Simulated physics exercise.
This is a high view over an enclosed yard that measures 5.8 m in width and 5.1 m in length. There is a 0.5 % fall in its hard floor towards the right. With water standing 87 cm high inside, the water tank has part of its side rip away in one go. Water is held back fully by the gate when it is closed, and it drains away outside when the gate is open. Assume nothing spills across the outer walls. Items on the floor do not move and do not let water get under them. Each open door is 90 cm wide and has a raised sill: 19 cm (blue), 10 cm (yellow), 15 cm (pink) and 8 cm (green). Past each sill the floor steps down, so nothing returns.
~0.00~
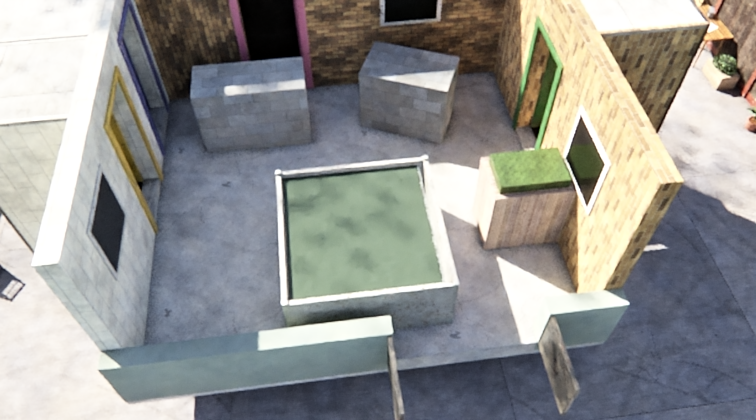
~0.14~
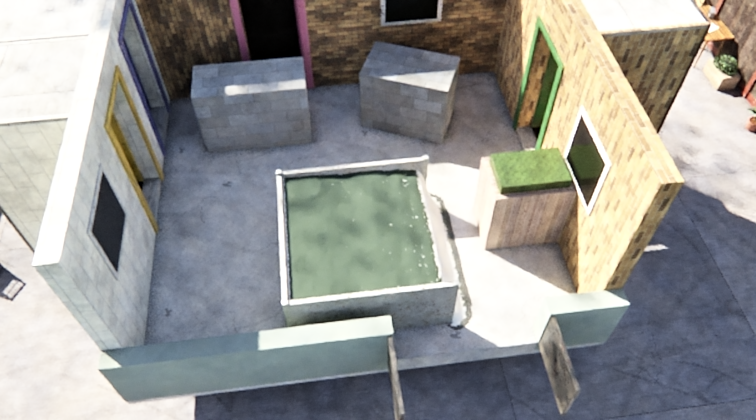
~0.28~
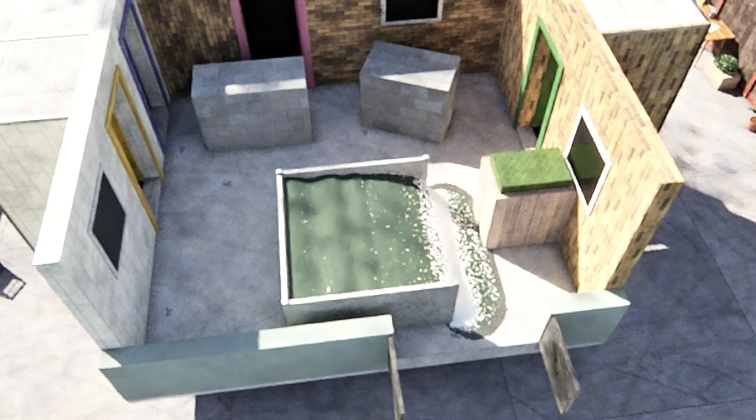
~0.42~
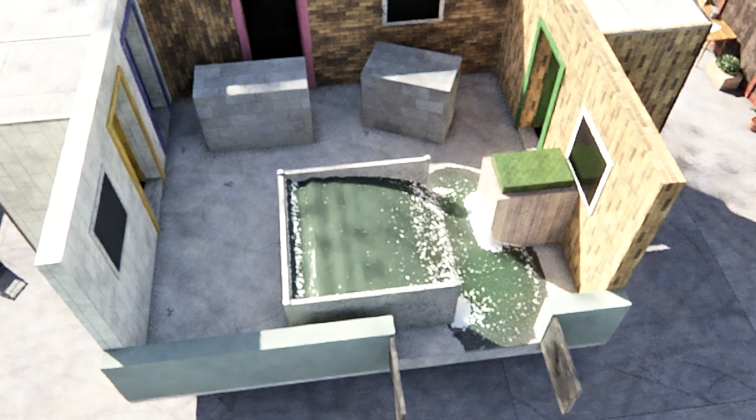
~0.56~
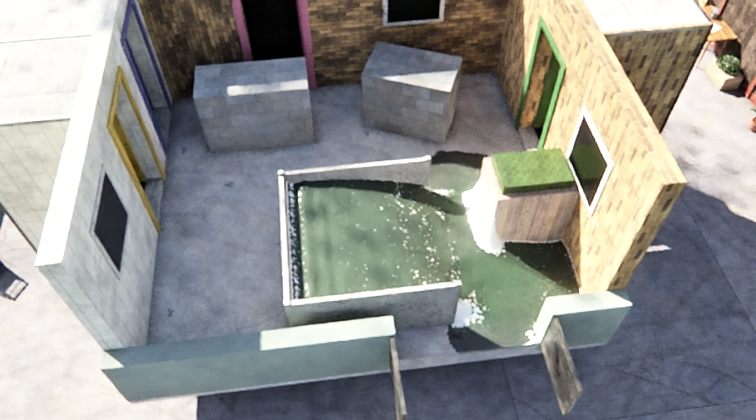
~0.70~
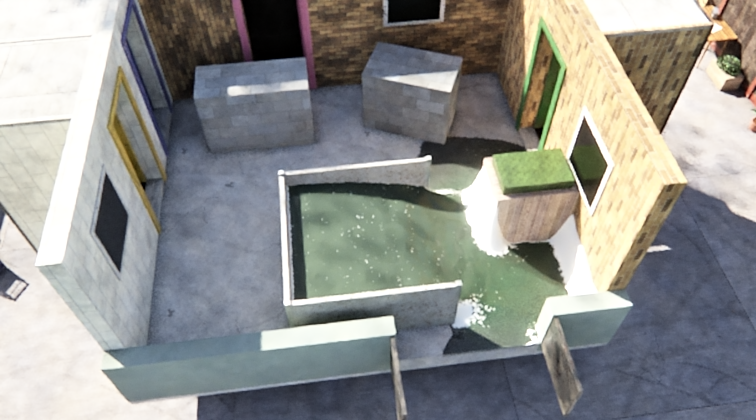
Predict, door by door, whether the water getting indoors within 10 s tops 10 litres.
Prediction: At the blue door it falls short; at the yellow door it falls short; at the pink door it falls short; at the green door it tops it.
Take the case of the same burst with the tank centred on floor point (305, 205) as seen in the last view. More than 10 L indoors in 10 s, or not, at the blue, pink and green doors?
With respect to that limit, blue ends up inside it, pink ends up inside it, green ends up outside it.
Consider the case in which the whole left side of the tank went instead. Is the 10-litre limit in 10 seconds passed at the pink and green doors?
At the pink door the limit is not exceeded; at the green door it is surpassed.
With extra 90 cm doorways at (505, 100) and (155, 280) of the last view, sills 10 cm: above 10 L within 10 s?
Per doorway, in order: Sufficient / insufficient.
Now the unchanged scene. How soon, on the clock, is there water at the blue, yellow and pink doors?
So blue at 4.0 s, yellow at 5.0 s, and pink at 3.0 s.
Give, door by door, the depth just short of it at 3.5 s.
In centimetres, the blue door has 0, the yellow door 0, the pink door 4 and the green door 12.
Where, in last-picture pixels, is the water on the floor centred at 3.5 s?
(418, 212).
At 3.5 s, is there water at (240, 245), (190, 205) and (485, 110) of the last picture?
First spot not yet wet, second not yet wet, third submerged.
After 1.4 s water covers 30 % of the floor and is deepest (72 cm) near (584, 308); blue door not reached, yellow door not reached, pink door not reached, green door 22 cm at the sill, 44 L in.
After 2.2 s water covers 40 % of the floor and is deepest (57 cm) near (588, 320); blue door not reached, yellow door not reached, pink door not reached, green door 20 cm at the sill, 119 L in.
After 3.5 s water covers 55 % of the floor and is deepest (32 cm) near (388, 83); blue door not reached, yellow door not reached, pink door 4 cm at the sill, 0 L in, green door 12 cm at the sill, 178 L in.
After 6.0 s water covers 75 % of the floor and is deepest (32 cm) near (588, 320); blue door 10 cm at the sill, 0 L in, yellow door 5 cm at the sill, 0 L in, pink door 3 cm at the sill, 0 L in, green door 17 cm at the sill, 230 L in.
After 10.0 s water covers 95 % of the floor and is deepest (14 cm) near (501, 87); blue door 6 cm at the sill, 0 L in, yellow door 2 cm at the sill, 0 L in, pink door 3 cm at the sill, 0 L in, green door 12 cm at the sill, 314 L in.
